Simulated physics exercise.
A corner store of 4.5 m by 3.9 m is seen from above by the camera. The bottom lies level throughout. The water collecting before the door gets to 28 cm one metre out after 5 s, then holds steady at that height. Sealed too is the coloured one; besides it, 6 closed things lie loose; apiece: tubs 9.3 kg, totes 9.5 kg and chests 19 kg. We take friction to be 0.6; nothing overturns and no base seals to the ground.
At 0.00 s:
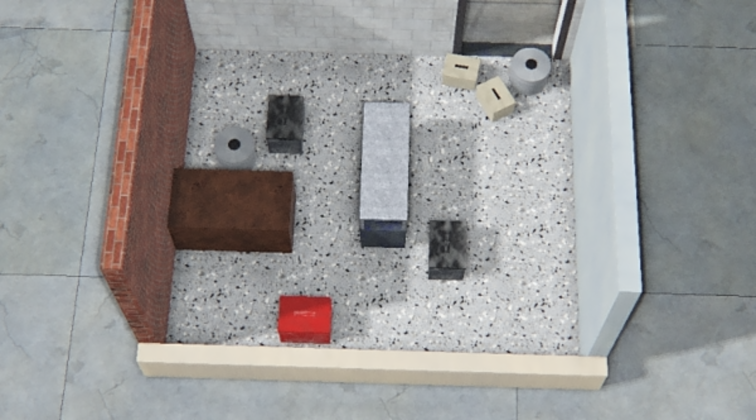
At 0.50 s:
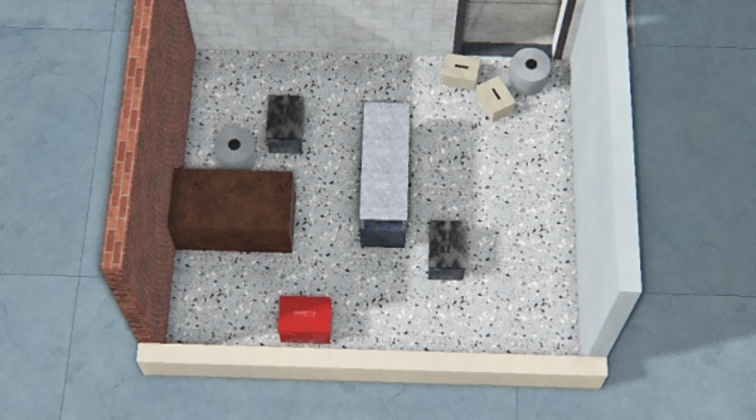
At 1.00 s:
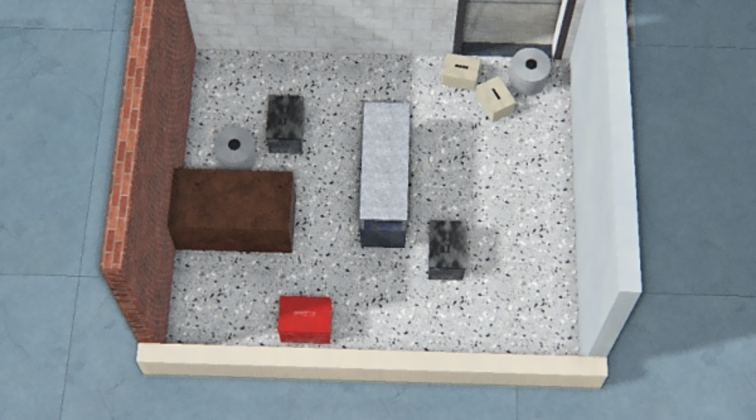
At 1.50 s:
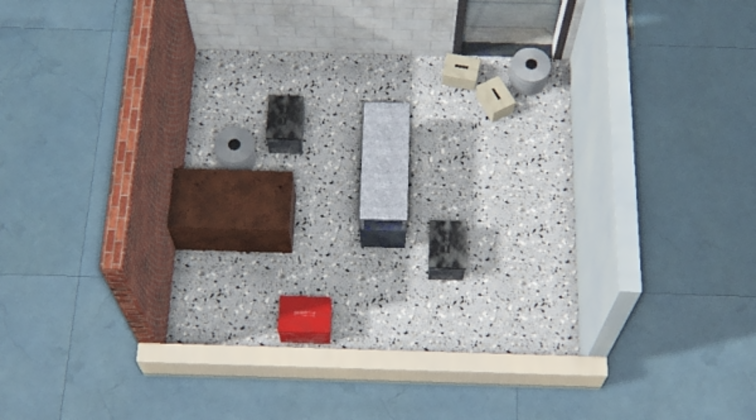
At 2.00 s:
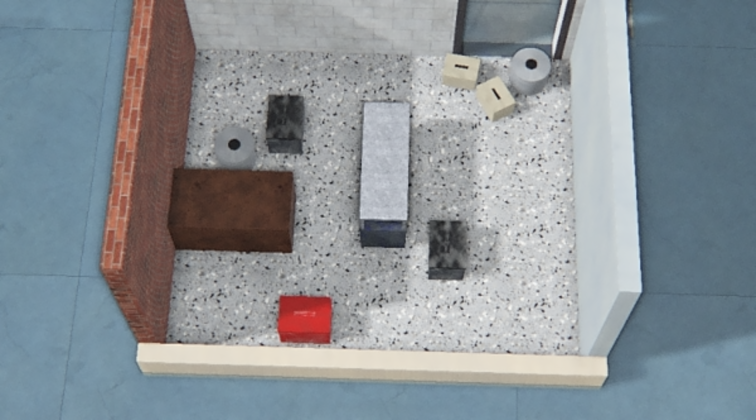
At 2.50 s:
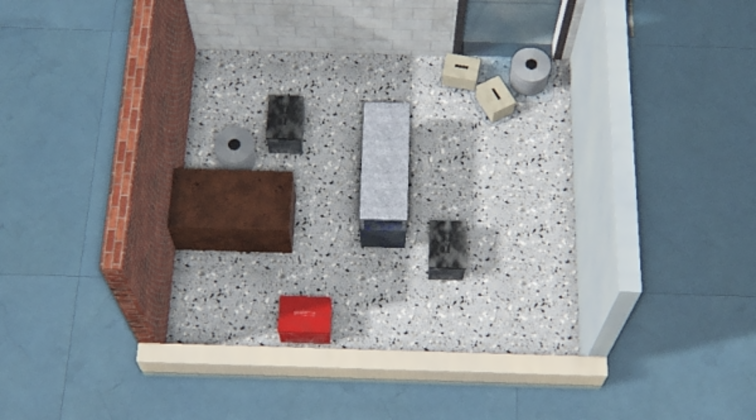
Water rises outside around the walled room while the chests and other objects inside stay still.
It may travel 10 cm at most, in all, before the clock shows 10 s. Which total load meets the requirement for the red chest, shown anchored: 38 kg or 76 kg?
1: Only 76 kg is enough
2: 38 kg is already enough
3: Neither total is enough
The answer is 1.
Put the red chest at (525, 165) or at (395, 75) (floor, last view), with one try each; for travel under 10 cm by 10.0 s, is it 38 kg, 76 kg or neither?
In order: Only the heavier one succeeds; even the lighter mass works.
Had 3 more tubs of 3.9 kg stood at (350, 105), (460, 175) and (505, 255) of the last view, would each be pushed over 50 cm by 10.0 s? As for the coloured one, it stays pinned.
Note, in sequence: Not exceeded, exceeded, exceeded.
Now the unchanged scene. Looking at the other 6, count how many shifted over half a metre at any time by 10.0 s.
I get 3.
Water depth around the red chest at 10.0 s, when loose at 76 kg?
Depth: Approx. 10 cm.
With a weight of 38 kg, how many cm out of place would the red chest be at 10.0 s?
About 20 cm off its spot.
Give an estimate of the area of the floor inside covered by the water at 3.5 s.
Somewhere around 2.0 m2, roughly.
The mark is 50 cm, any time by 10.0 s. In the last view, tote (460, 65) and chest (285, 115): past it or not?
Object 1: Not surpassed, object 2: Not surpassed.
After 3.5 s the red chest would be 0 cm from its start with 38 kg and 0 cm from its start with 76 kg; 0 cm of water round it then.
After 4.5 s the red chest would be 0 cm from its start with 38 kg and 0 cm from its start with 76 kg; 0 cm of water round it then.
After 7.0 s the red chest would be 0 cm from its start with 38 kg and 0 cm from its start with 76 kg; 4 cm of water round it then.
After 10.0 s the red chest would be 23 cm from its start with 38 kg and 0 cm from its start with 76 kg; 10 cm of water round it then.
